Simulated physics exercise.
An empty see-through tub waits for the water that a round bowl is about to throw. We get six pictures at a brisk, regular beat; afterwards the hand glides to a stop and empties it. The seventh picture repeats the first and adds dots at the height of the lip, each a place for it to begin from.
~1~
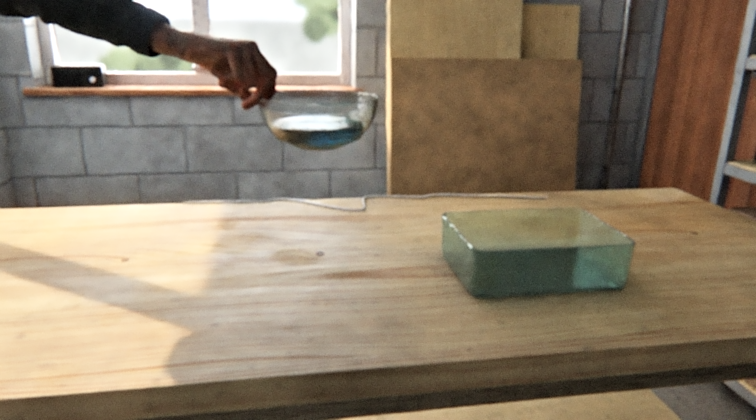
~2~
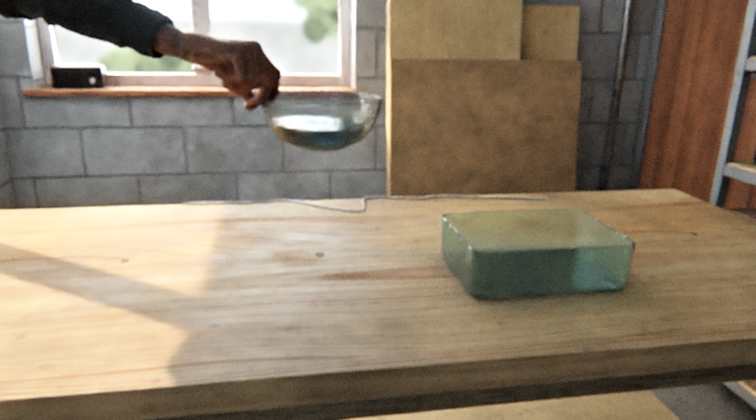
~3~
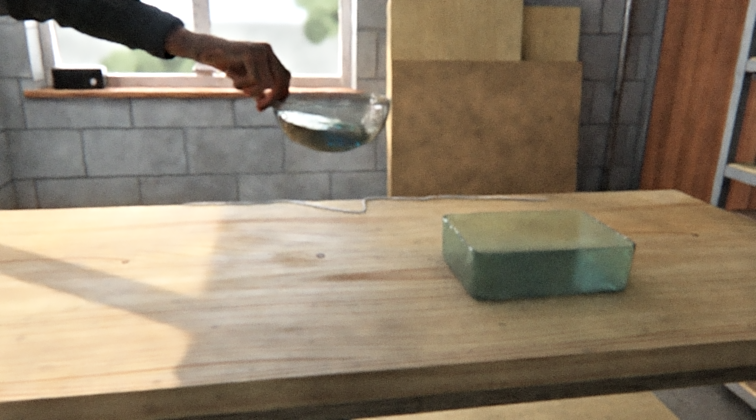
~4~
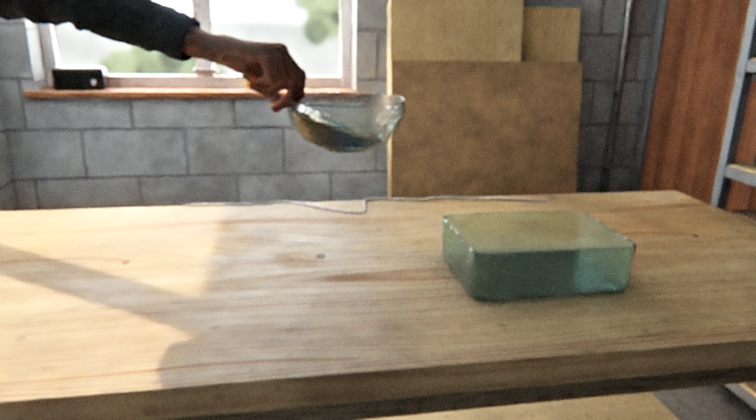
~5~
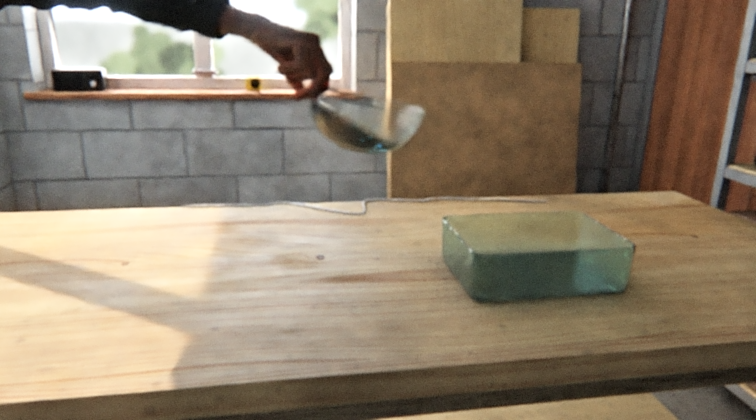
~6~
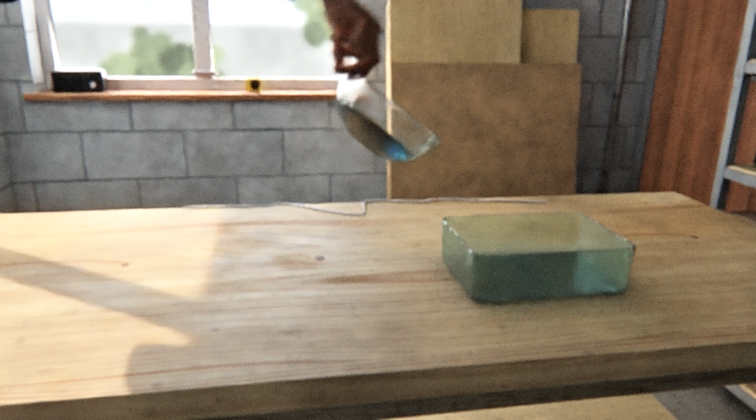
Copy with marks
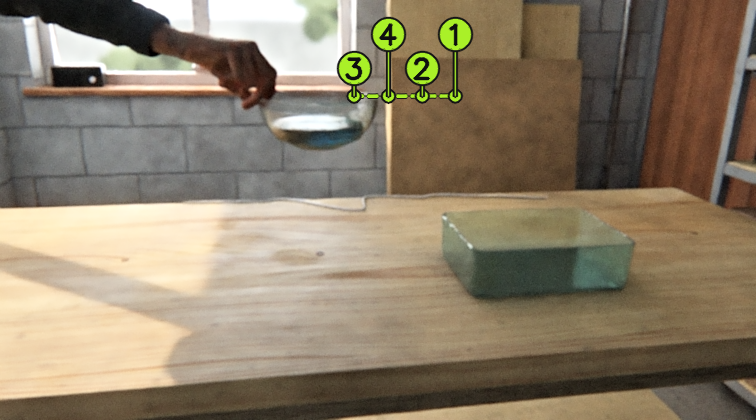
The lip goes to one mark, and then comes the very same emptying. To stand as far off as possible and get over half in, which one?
It is 3.
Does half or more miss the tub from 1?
No.
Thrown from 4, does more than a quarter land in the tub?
Yes.
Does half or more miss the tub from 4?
No, not at all.
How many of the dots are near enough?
All of the four.
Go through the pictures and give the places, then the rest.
The first picture shows upright, lip at (375, 96); tub from (469, 296) to (624, 286); nothing has left yet.
The second picture shows upright, lip at (379, 97); nothing has left yet.
The third picture shows upright, lip at (388, 98); nothing has left yet.
The fourth picture shows upright, lip at (403, 98); nothing has left yet.
The fifth picture shows tipped about 11°, lip at (422, 110); nothing has left yet.
The sixth picture shows tipped about 37°, lip at (437, 138); nothing has left yet.
On the marked copy, 1 at (455, 96); 2 at (422, 96); 3 at (354, 96); 4 at (388, 96).
With 1, about 71 % lands in the tub, 13 % falls short and 16 % goes beside or beyond.
With 2, about 62 % lands in the tub, 6 % falls short and 31 % goes beside or beyond.
With 3, about 65 % lands in the tub, 20 % falls short and 15 % goes beside or beyond.
With 4, about 72 % lands in the tub, 6 % falls short and 22 % goes beside or beyond.
